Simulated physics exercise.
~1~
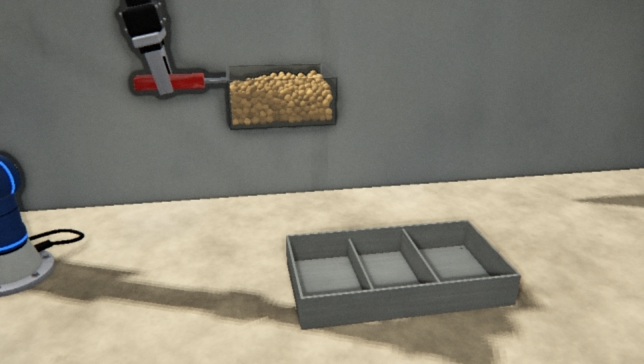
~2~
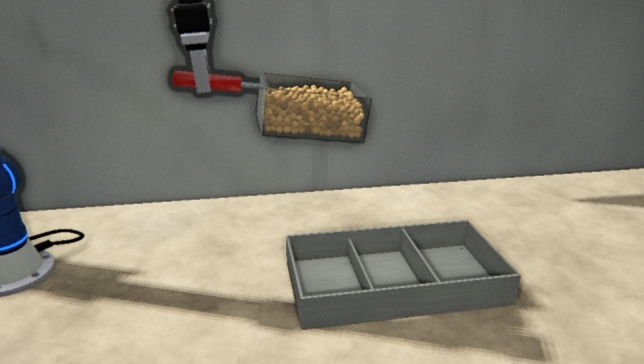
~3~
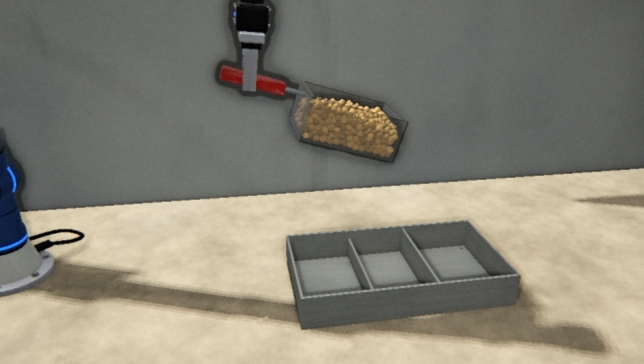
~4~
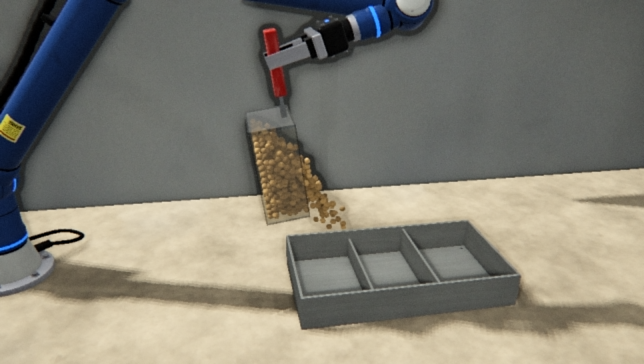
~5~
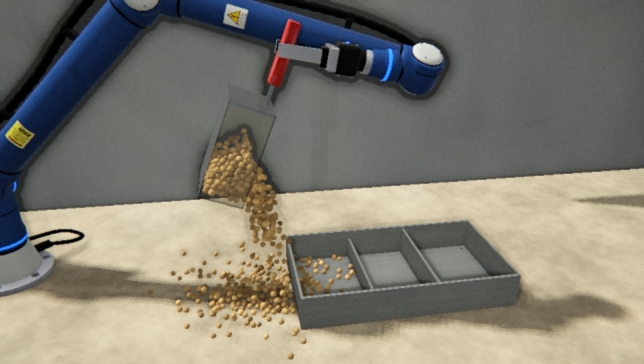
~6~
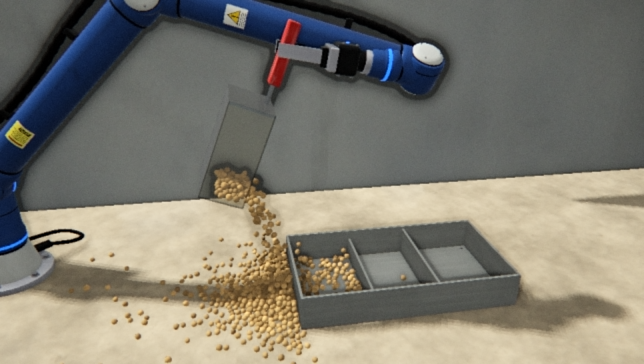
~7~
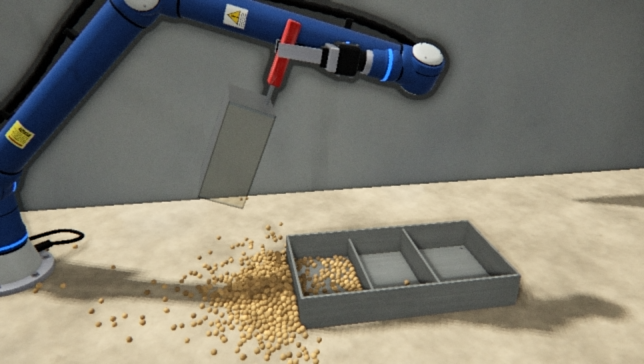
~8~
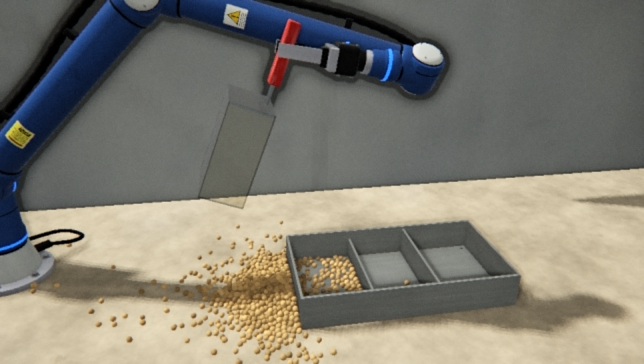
A blue robot arm carried a clear box of dried chickpeas to the right, then swung it back and tipped it steeply, spilling most onto the table beside a gray divided crate, with only some landing in its left compartment as the box emptied.
